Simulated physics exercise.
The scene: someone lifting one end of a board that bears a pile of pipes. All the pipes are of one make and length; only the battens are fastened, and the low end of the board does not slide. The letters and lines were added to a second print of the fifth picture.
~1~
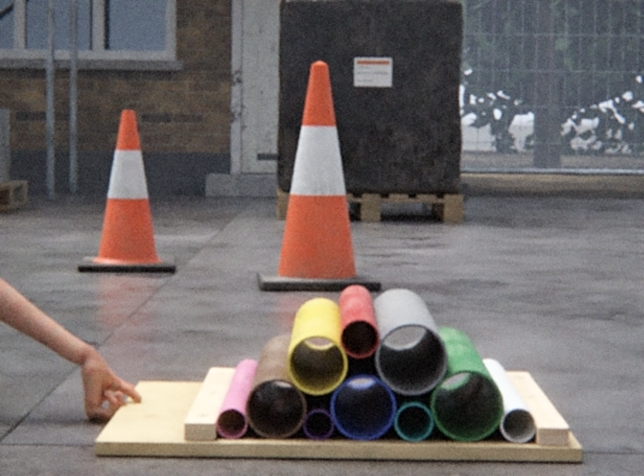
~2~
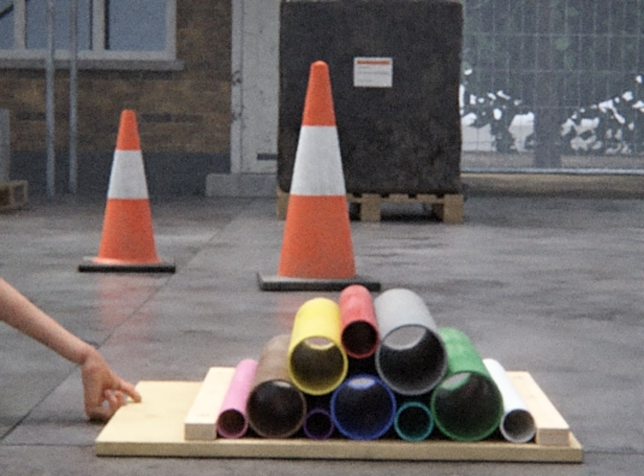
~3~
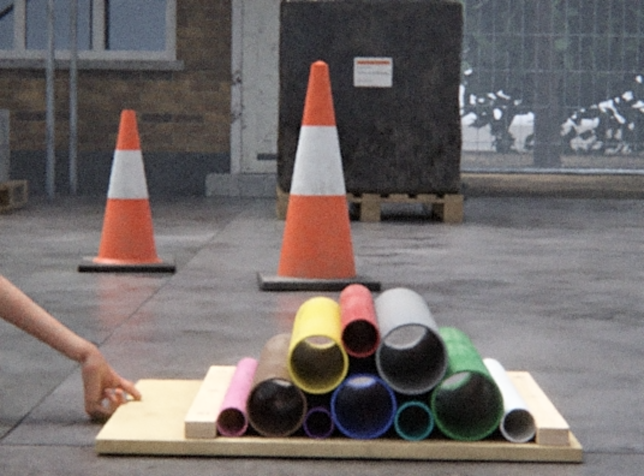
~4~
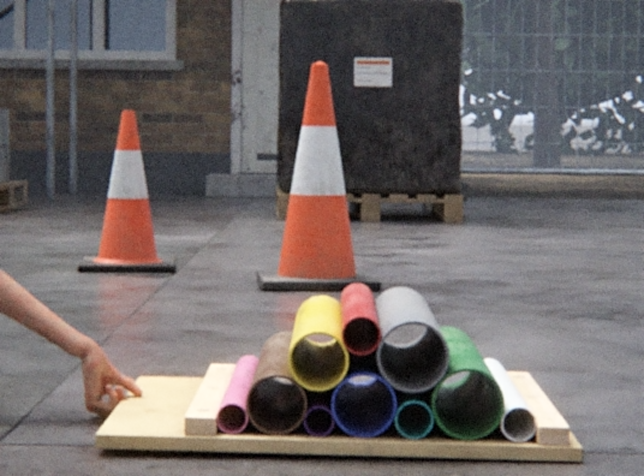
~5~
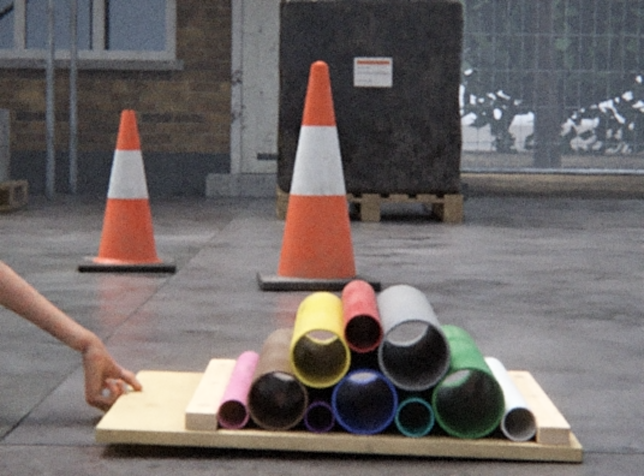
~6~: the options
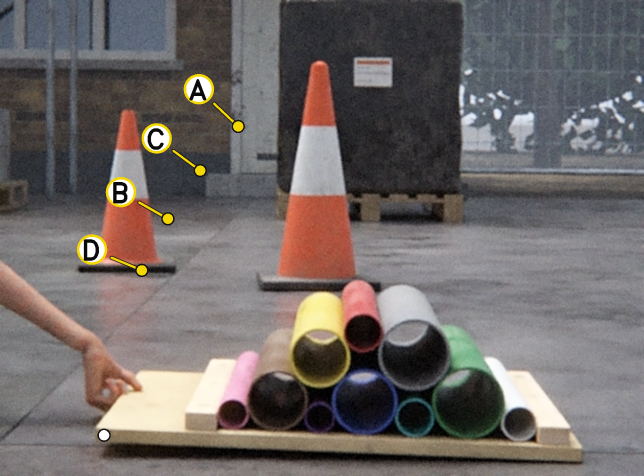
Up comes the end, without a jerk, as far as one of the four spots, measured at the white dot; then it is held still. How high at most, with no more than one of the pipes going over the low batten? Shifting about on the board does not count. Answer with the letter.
No higher than A.
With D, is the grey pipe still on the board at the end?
Yes, with D.
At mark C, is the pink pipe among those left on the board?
Yes.
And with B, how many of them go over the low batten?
At B the number is none.
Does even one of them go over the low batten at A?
No, at A.
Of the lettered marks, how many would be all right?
Four of the four.
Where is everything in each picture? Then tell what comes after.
Brown pipe (276, 409); purple pipe (318, 425); blue pipe (363, 408), in the first frame.
Blue pipe (363, 408); turquoise pipe (414, 422), in the second frame.
Board (338, 408); pink pipe (232, 421); brown pipe (276, 407); yellow pipe (318, 363), in the third frame.
Board (338, 406); pink pipe (232, 418); brown pipe (276, 405), in the fourth frame.
Board (339, 403); pink pipe (233, 413); brown pipe (277, 400), in the fifth frame.
On the marked copy, A at (238, 126); B at (168, 219); C at (200, 170); D at (142, 270); the white dot at (104, 435).
Following A. Soon after the start, board at 22°.
Later, board at 42°.
In the end, board at 43°, none over the low batten.
As for the rest, B none over the low batten; C none over the low batten; D none over the low batten.
